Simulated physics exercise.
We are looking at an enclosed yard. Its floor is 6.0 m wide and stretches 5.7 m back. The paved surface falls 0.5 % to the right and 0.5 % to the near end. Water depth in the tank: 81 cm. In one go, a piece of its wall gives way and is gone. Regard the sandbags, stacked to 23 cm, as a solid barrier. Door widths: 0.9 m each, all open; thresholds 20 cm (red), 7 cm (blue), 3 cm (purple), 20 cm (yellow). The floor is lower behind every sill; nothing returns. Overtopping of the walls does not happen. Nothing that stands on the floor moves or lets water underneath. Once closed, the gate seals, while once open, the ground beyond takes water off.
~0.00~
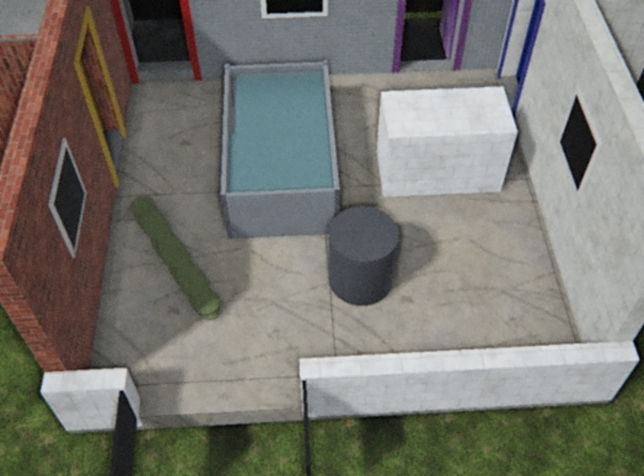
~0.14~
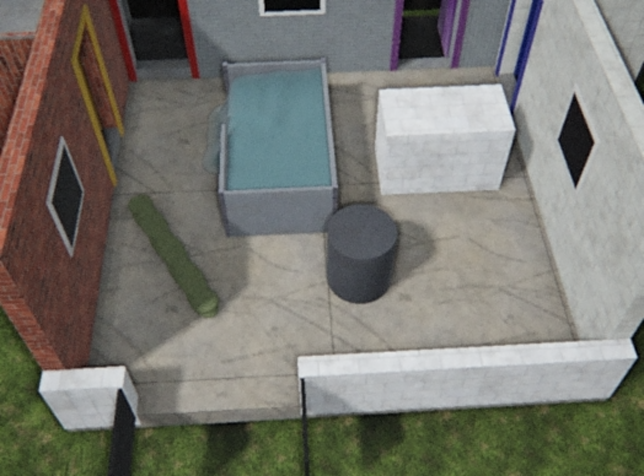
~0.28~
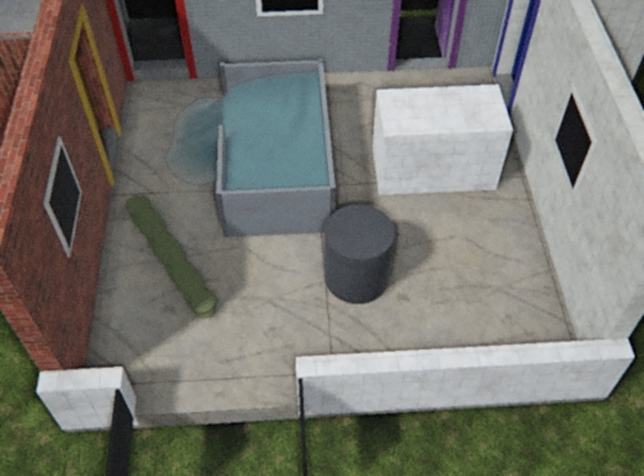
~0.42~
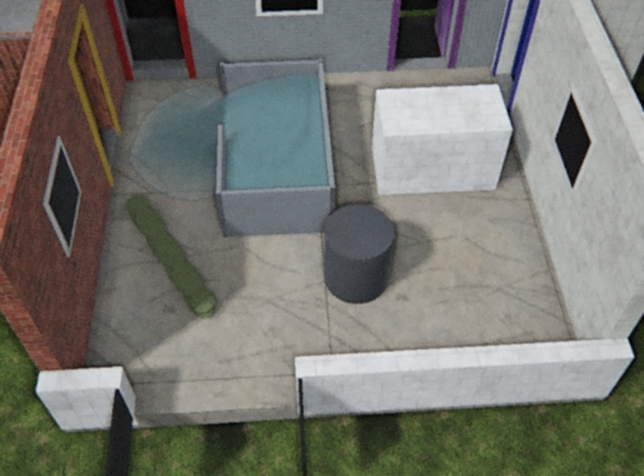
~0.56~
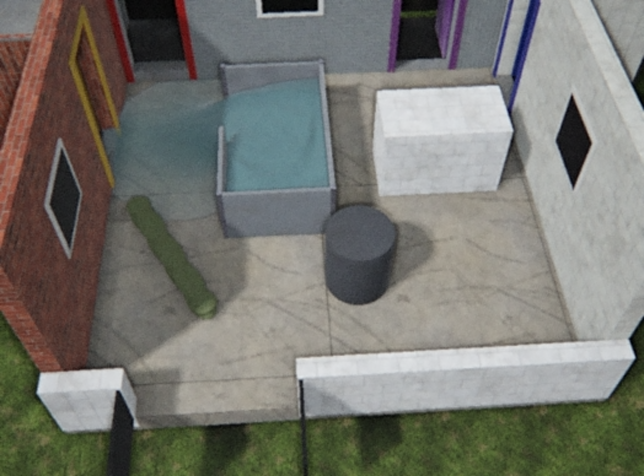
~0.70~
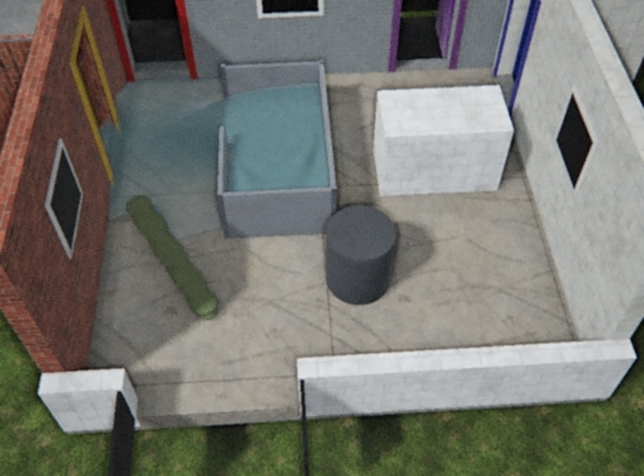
Water sits still in a gray rectangular tank inside a walled yard, then pours through a gap in the tank's left side. It fans out across the paved floor toward the brick wall, spreading past the yellow-framed doorway's foot and back toward the red-framed door, while the green barrier, dark cylinder and white block stay put.
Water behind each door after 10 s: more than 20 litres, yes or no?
Red door: Yes; blue door: Yes; purple door: No; yellow door: Yes.
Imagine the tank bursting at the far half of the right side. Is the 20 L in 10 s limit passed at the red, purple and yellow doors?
Red falls short; purple exceeds; yellow falls short.
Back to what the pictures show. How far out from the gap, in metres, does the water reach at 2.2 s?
I'd say around 4.6 m from the gap.
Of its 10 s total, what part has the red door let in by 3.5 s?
By that time, around 95 per cent.
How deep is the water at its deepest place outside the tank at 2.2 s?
Depth: Approx. 40 cm.
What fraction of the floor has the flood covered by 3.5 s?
45 %.
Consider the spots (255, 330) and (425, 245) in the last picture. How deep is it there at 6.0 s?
About 2 cm and 0 cm.
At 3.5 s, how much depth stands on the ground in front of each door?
Depths in cm: Red 26, blue 0, purple 4, yellow 26.
After 1.4 s water covers 20 % of the floor and is deepest (58 cm) near (128, 84); red door 45 cm at the sill, 26 L in, blue door not reached, purple door not reached, yellow door 44 cm at the sill, 103 L in.
After 2.2 s water covers 35 % of the floor and is deepest (40 cm) near (127, 92); red door 38 cm at the sill, 133 L in, blue door not reached, purple door not reached, yellow door 37 cm at the sill, 202 L in.
After 3.5 s water covers 45 % of the floor and is deepest (30 cm) near (137, 201); red door 26 cm at the sill, 209 L in, blue door not reached, purple door 4 cm at the sill, 0 L in, yellow door 26 cm at the sill, 274 L in.
After 6.0 s water covers 70 % of the floor and is deepest (18 cm) near (125, 107); red door 17 cm at the sill, 220 L in, blue door 14 cm at the sill, 44 L in, purple door 4 cm at the sill, 6 L in, yellow door 15 cm at the sill, 284 L in.
After 10.0 s water covers 90 % of the floor and is deepest (11 cm) near (493, 377); red door 7 cm at the sill, 220 L in, blue door 9 cm at the sill, 92 L in, purple door 4 cm at the sill, 9 L in, yellow door 7 cm at the sill, 284 L in.
